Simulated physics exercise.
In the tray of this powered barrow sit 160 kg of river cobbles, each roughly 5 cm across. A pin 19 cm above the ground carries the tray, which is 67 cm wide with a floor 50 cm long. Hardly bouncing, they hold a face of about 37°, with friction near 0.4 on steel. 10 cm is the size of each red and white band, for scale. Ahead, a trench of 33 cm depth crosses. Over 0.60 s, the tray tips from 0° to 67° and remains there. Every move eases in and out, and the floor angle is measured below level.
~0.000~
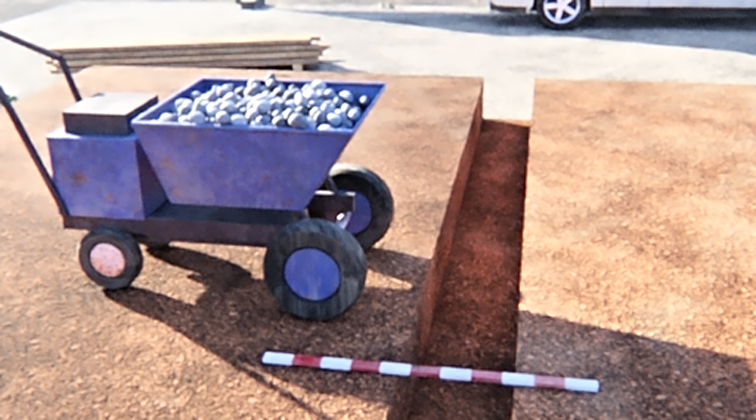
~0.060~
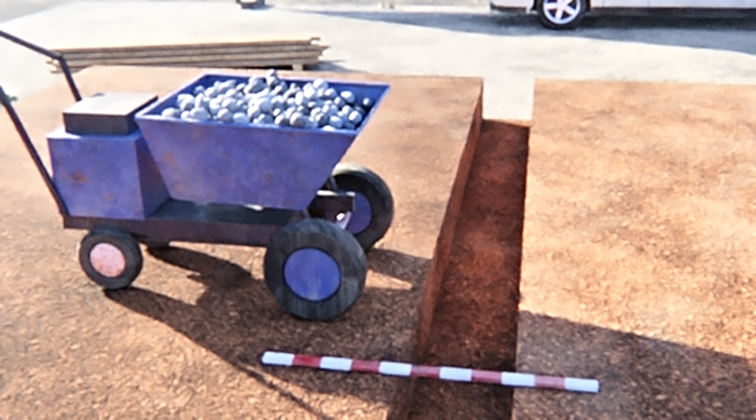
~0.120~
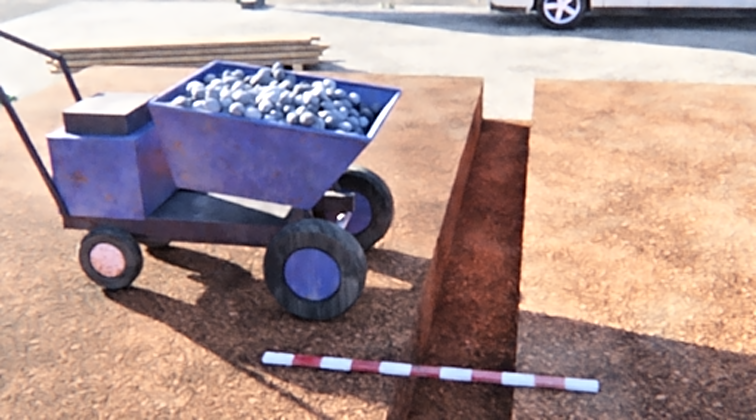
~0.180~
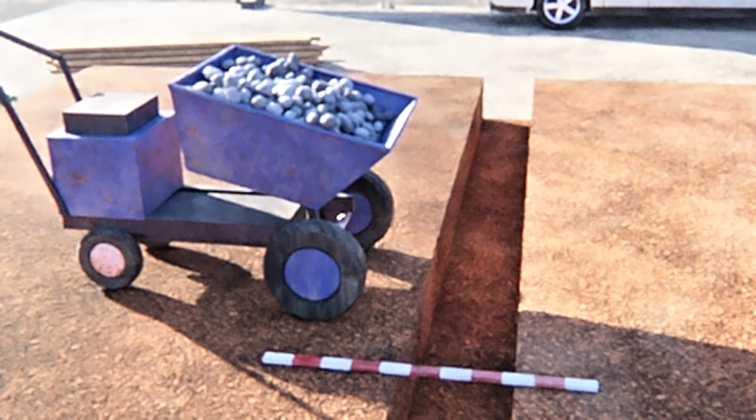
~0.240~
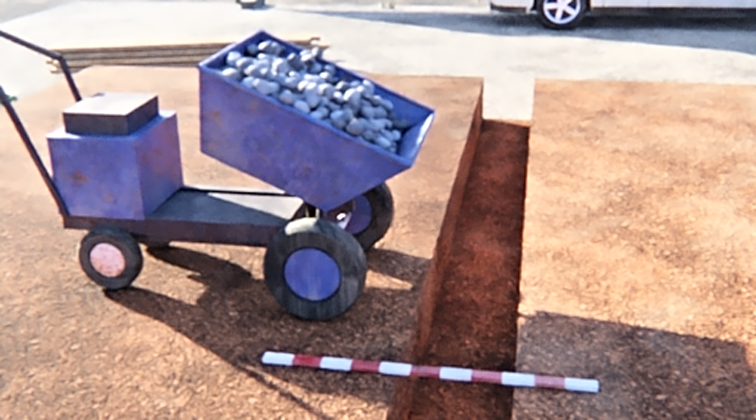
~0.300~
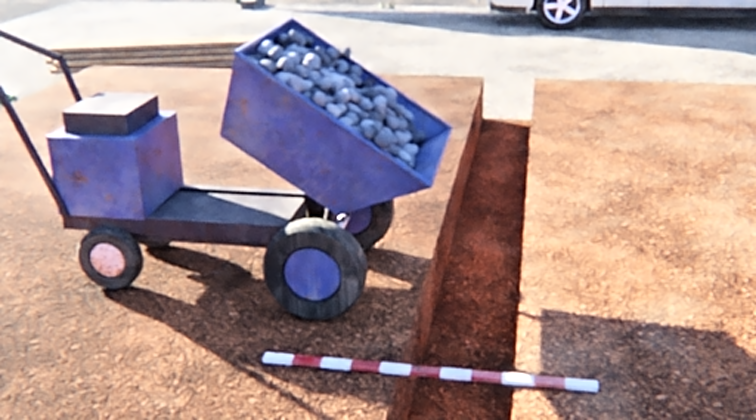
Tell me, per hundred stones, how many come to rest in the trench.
37 per hundred.
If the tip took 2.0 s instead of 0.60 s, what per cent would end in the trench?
Something close to 60 per cent.
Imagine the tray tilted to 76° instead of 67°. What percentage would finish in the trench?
It would come to about 40 percent.
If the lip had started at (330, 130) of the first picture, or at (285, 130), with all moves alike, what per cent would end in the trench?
That gives roughly 50 per cent and roughly 80 per cent.
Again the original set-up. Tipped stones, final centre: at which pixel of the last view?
The resting stones are centred at roughly (551, 290).
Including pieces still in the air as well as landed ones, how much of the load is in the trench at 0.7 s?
10 per cent or so by then.
After 0.4 s the floor is at 57°; 100 % in the tray; the foremost stones are at (456, 204).
After 0.7 s the floor is at 67°; 73 % in the tray, 9 % in the trench, 18 % past the trench; the foremost stones are at (574, 296).
After 1.0 s the floor is at 67°; 33 % in the tray, 15 % in the trench, 52 % past the trench; the foremost stones are past the picture's edge.
After 3.0 s the floor is at 67°; 10 % in the tray, 37 % in the trench, 53 % past the trench; the foremost stones are past the picture's edge.
